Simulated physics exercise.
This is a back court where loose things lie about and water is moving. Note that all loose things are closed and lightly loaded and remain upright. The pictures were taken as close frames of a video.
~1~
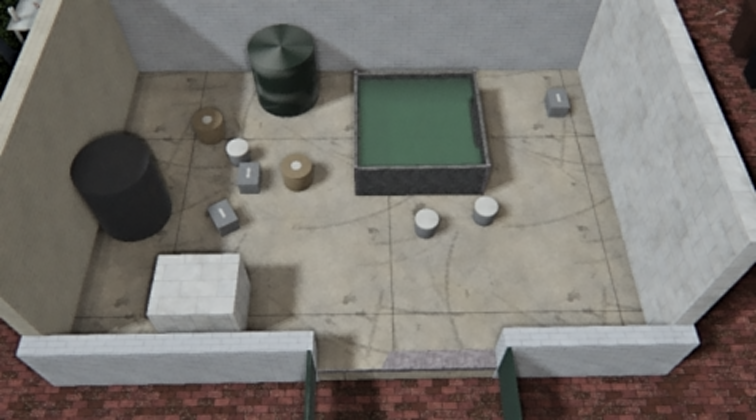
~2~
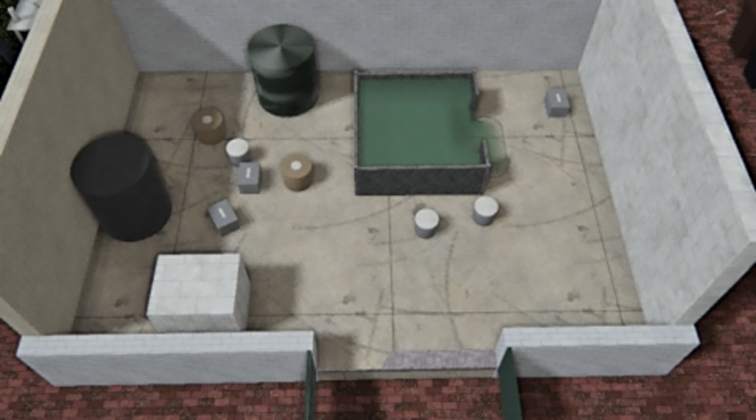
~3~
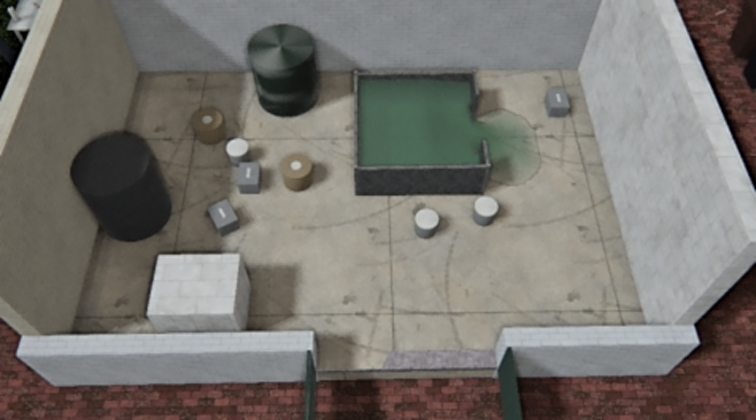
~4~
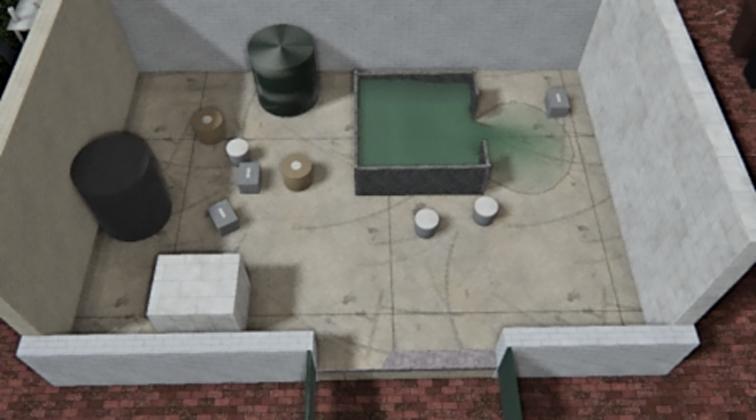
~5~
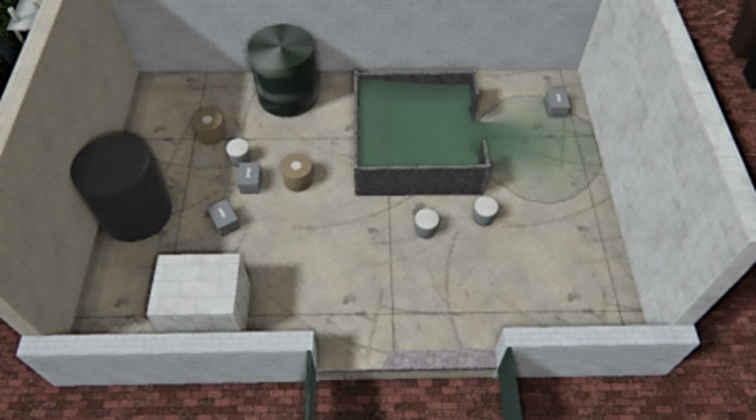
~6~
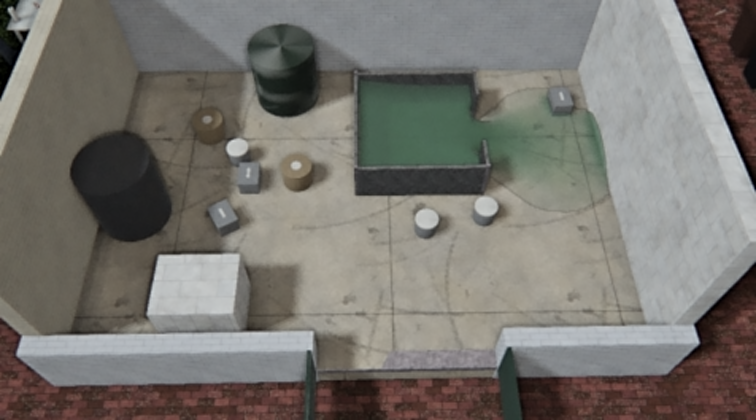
A walled tank of green water opened on its right side, and the water spread out across the courtyard floor, reached the gray box near the right wall, and nudged it slightly.
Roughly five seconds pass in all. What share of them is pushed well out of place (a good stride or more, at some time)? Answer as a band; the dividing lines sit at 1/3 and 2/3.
Less than 1/3.
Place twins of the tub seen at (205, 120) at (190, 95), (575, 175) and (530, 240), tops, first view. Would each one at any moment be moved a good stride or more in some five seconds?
Per listing: Largely stays, cleared out, largely stays.
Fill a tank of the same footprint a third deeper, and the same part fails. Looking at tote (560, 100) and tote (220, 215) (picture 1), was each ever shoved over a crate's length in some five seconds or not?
The first comes out carried that far, the second not the full distance.
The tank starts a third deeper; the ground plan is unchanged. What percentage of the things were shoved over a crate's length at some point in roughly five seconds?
I get 10 percent.
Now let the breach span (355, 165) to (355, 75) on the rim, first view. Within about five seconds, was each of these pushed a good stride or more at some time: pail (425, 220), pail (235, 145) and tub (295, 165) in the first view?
First under that mark, then beyond that mark, then beyond that mark.
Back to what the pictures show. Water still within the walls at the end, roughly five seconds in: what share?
About 98 percent.
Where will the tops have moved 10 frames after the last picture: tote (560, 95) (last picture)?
I'd put it at about (536, 64).
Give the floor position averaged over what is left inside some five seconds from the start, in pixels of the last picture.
The average lands at about (306, 174).
A moment on, 1 of 8 are well off their spots; 1 afloat.
Next, 1 of 8 are well off their spots; 1 afloat.
Later, 1 of 8 are well off their spots; 1 afloat.
In the end, 1 of 8 are well off their spots, and 1 have been at some point; 1 afloat.
